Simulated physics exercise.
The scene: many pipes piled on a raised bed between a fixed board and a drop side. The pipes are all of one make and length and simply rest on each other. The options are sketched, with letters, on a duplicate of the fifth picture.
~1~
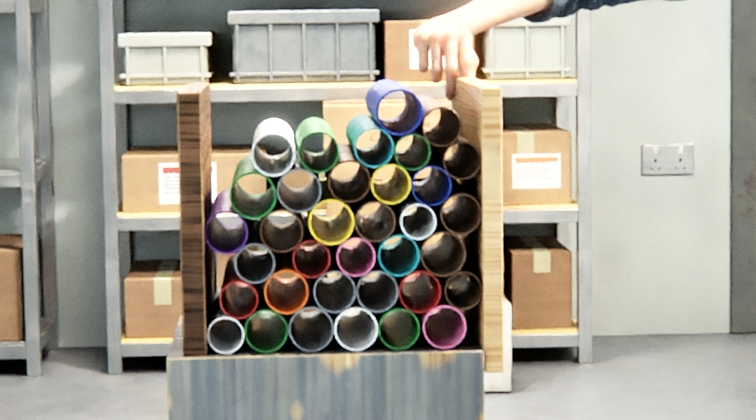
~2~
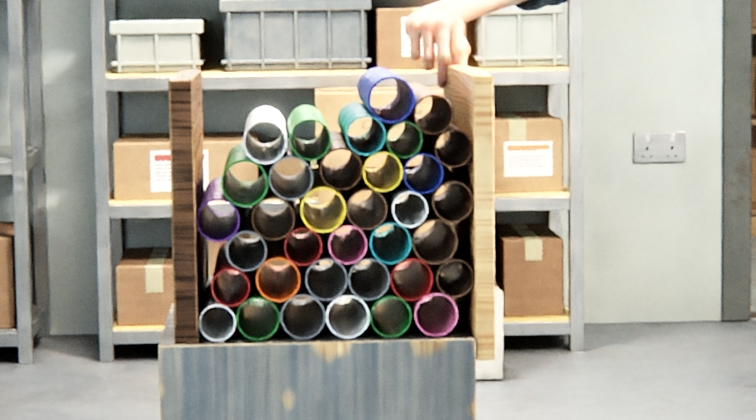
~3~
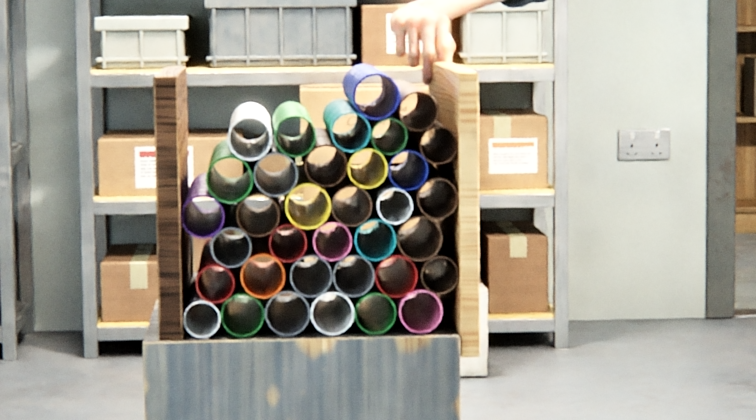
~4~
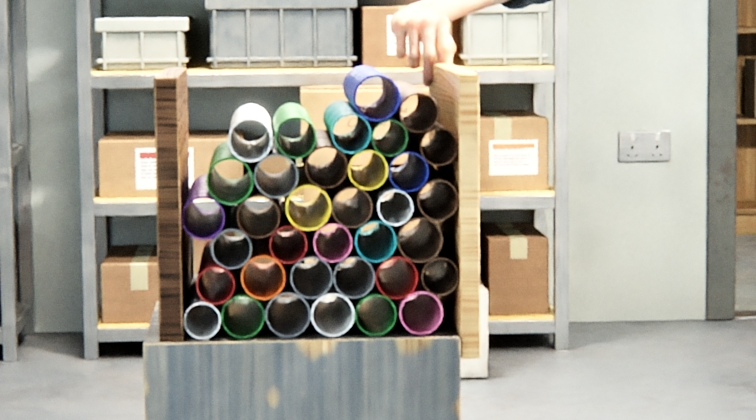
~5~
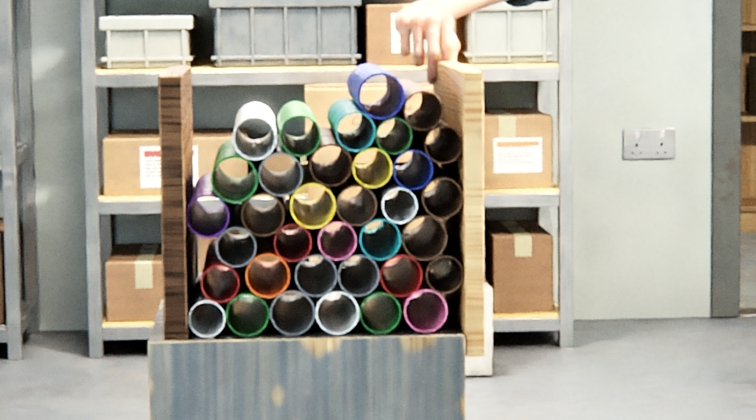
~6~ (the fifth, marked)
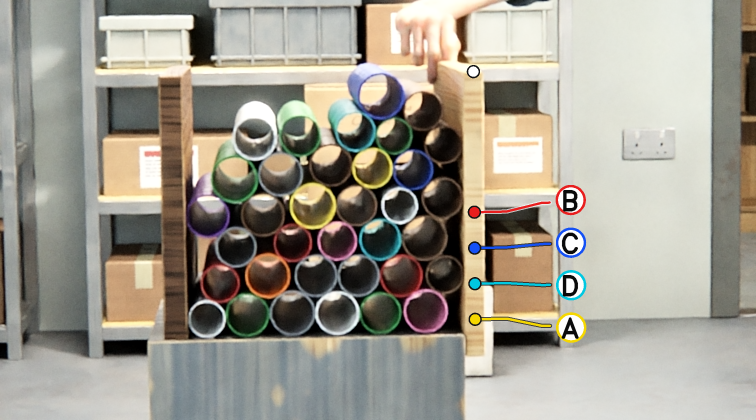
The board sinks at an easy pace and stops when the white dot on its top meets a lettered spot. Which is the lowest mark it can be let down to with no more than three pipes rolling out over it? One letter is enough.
It can be let down to B.
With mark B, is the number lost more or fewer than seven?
At B, fewer than seven.
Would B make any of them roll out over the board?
Yes, at B.
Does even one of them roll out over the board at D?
Yes, at D.
On the copy, A at (475, 319); B at (474, 212); C at (475, 248); D at (475, 284); the white dot at (473, 71).
On B. First, top of the board (463, 136).
Then, top of the board (464, 209).
Finally, top of the board (464, 212), two out over the board.
By contrast, A more than three out over the board; C more than three out over the board; D more than three out over the board.
